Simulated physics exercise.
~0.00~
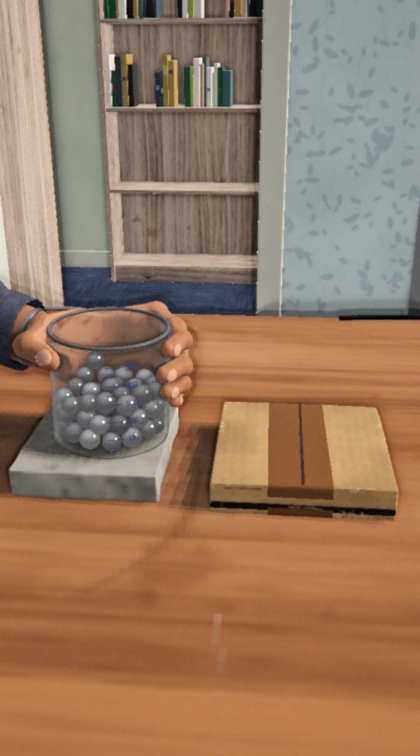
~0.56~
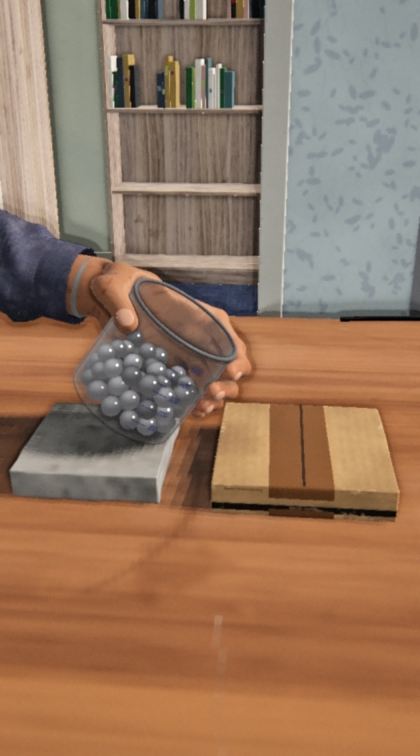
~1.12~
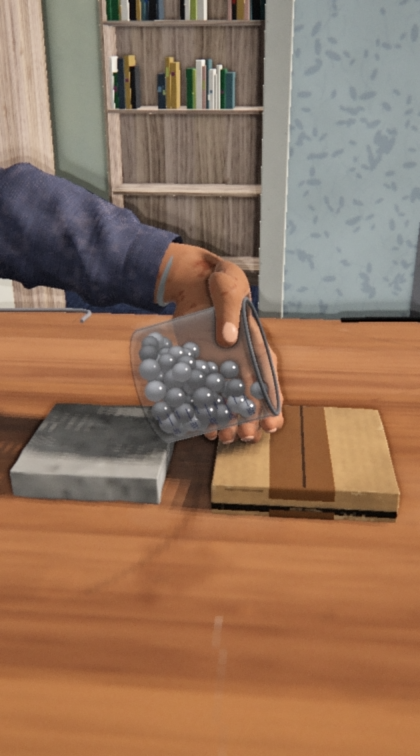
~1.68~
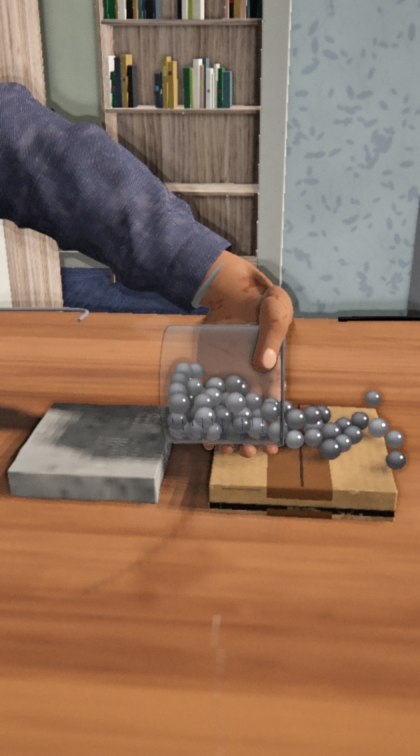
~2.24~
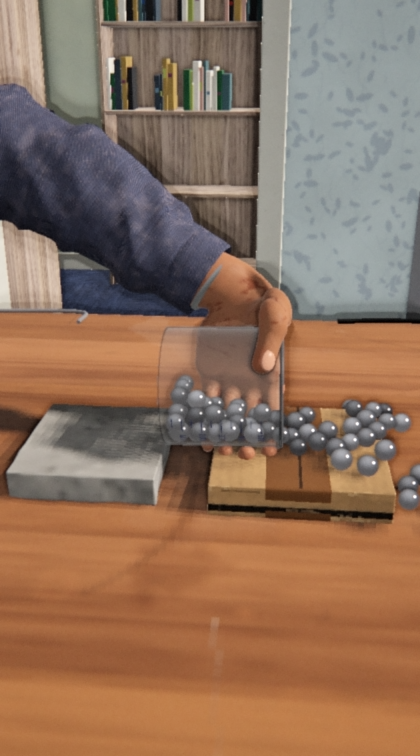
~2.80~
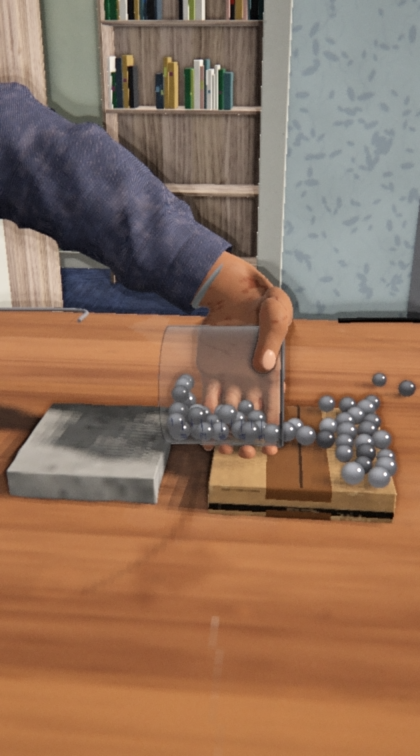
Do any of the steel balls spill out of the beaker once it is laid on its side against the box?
Yes, many of the balls roll out of the open end and across the top of the box, while some stay inside the beaker.
A hand tipping a clear beaker of steel balls onto its side against a cardboard box, the balls rolling out across it.
